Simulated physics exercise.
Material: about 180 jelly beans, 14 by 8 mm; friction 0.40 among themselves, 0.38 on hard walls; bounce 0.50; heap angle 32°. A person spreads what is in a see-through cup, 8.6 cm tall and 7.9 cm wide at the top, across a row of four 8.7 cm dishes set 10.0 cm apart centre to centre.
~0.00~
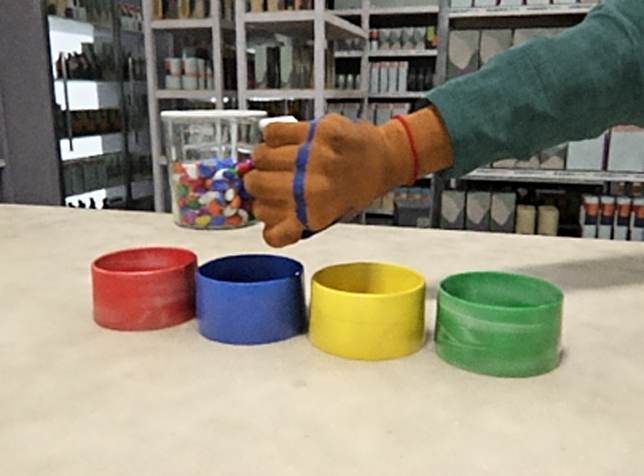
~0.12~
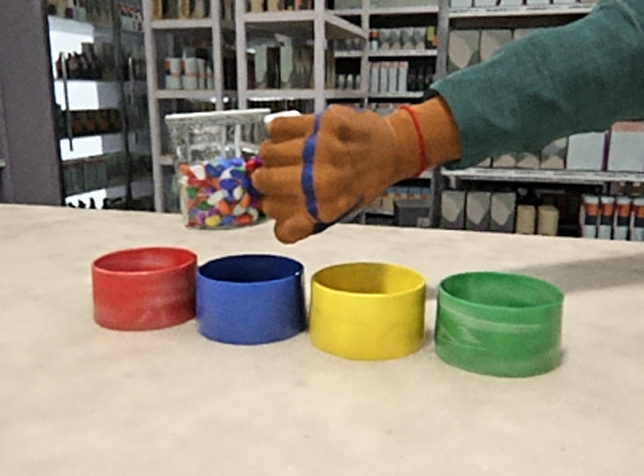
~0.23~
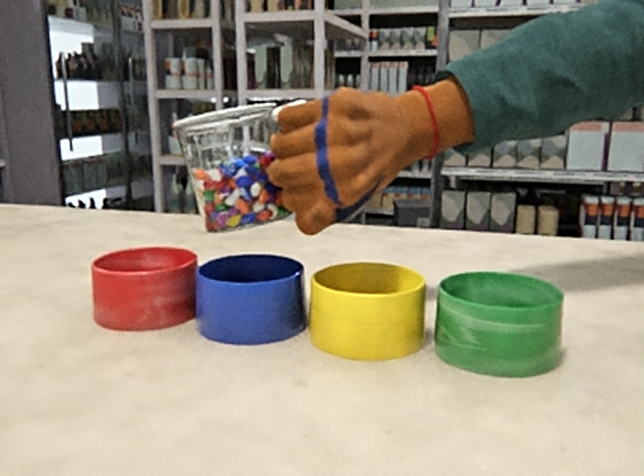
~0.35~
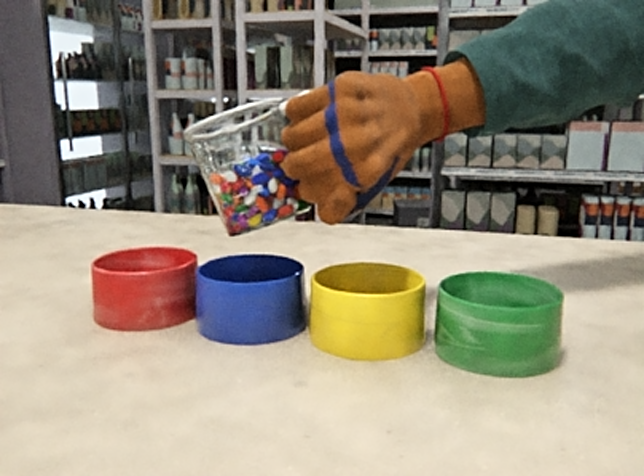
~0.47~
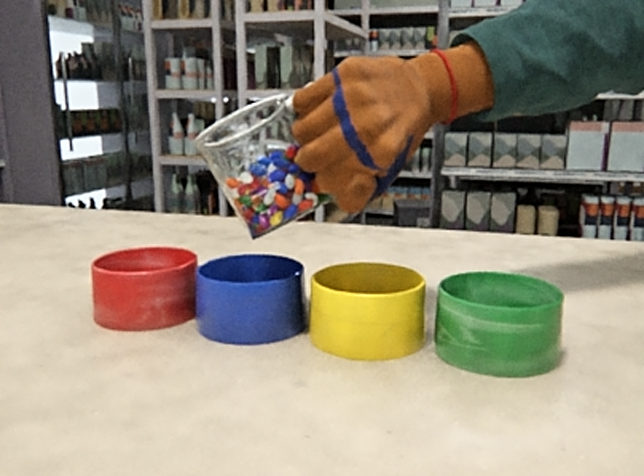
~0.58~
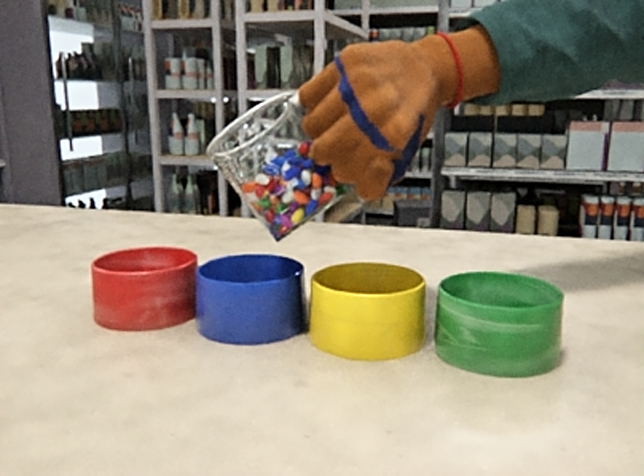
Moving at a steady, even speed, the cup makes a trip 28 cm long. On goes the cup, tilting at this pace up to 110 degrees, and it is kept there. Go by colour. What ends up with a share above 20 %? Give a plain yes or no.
Red - no, blue - no, green - no, yellow - yes, counter - no.
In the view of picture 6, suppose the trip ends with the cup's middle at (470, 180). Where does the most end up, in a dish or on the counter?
Result: Biggest portion at yellow.
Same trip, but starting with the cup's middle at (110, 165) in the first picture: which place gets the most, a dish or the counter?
The largest share ends at blue.
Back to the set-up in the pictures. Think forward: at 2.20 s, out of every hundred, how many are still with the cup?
Roughly 10 %.
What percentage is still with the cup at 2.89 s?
About 0 per cent.
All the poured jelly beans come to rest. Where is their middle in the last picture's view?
Est. centre at rest: (379, 316) px.
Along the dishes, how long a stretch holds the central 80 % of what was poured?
It covers some 11 centimetres of the row.
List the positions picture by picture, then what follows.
In the first frame, cup at (217, 168), tilt 0 degrees, lip at (170, 114), moved 0.0 cm; middle of the pieces at (218, 184); red dish at (145, 260); blue dish at (251, 269); yellow dish at (368, 278); green dish at (499, 289).
In the second frame, cup at (224, 169), tilt 4 degrees, lip at (174, 117), moved 0.6 cm; middle of the pieces at (226, 184).
In the third frame, cup at (238, 169), tilt 12 degrees, lip at (182, 125), moved 1.9 cm; middle of the pieces at (242, 184).
In the fourth frame, cup at (253, 170), tilt 20 degrees, lip at (192, 134), moved 3.1 cm; middle of the pieces at (258, 185).
In the fifth frame, cup at (267, 170), tilt 28 degrees, lip at (203, 144), moved 4.4 cm; middle of the pieces at (275, 184).
In the sixth frame, cup at (282, 171), tilt 36 degrees, lip at (215, 154), moved 5.7 cm; middle of the pieces at (291, 184); red dish at (145, 260); blue dish at (251, 269); yellow dish at (368, 278); green dish at (499, 289). The cup turns about 70 degrees a second and travels 11 cm a second.
After 1.55 s, tilt 103 degrees; cup holds 95 %, yellow 5 %.
After 2.20 s, tilt 110 degrees; cup holds 10 %, green 5 %, yellow 80 %.
After 2.89 s, tilt 110 degrees; cup holds 0 %, green 15 %, yellow 80 %.
By 3.2 s all is still; red 0 %, blue 0 %, green 15 %, yellow 80 %, counter 5 %.
